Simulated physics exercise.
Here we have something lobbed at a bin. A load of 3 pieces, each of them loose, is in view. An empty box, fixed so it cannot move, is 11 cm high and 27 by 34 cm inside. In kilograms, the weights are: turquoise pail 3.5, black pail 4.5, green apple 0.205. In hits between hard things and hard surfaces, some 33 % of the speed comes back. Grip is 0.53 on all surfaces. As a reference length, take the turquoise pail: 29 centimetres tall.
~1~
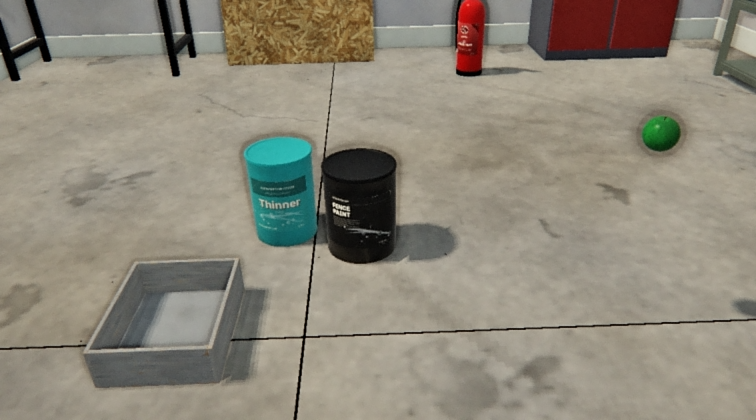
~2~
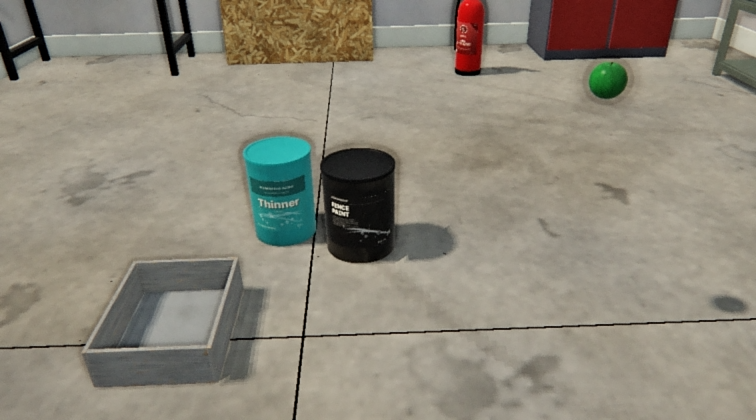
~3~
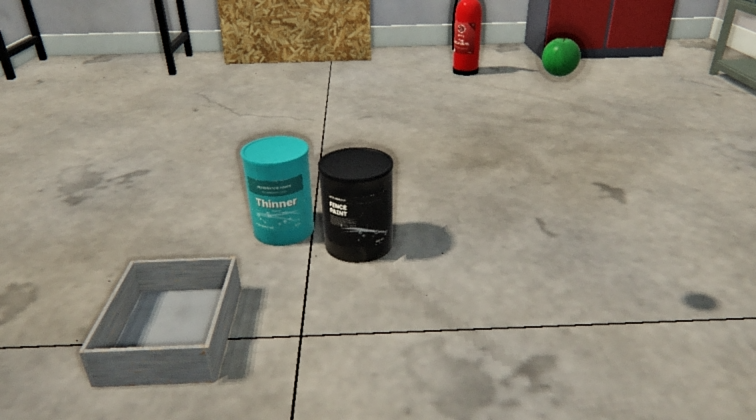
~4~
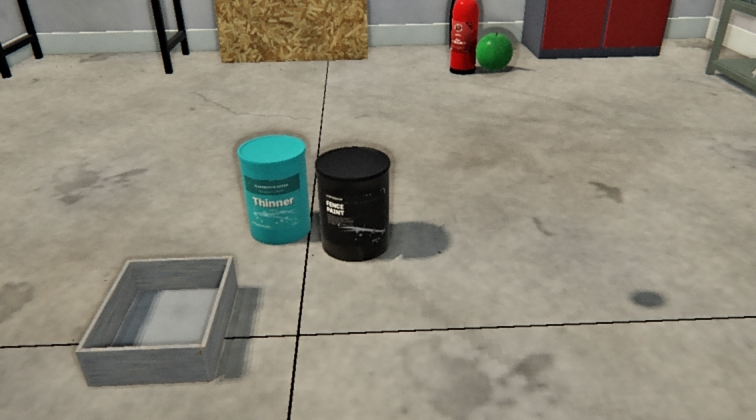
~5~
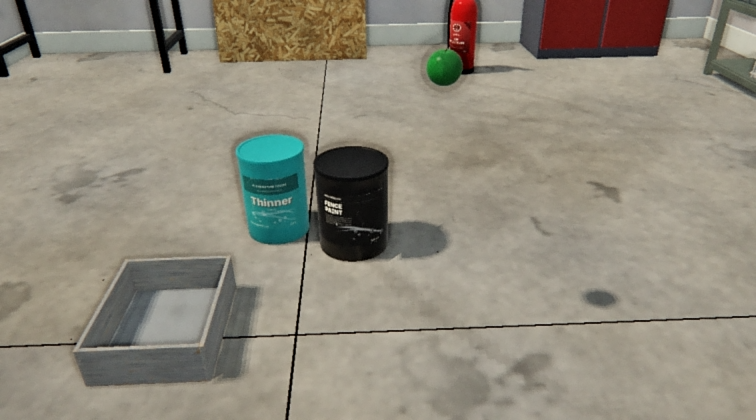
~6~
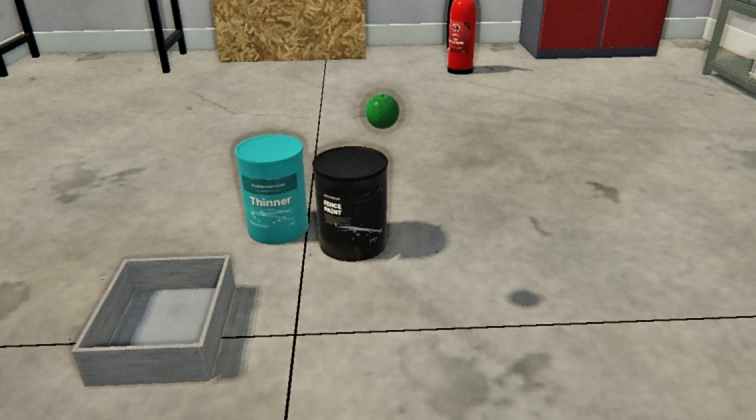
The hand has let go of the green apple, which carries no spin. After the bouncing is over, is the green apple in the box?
The apple misses or hops out.
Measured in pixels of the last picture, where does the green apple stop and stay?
Close to (295, 281).
Then, 0.20 s on from there, apple outside, 26 cm from the box's middle; green apple near (263, 293).
Then, 0.40 s on from there, apple outside, 26 cm from the box's middle; green apple near (261, 279).
In the end, apple outside, 35 cm from the box's middle; the bystanders under 10 cm from the start. At the end, from the last picture's camera, green apple near (295, 281).
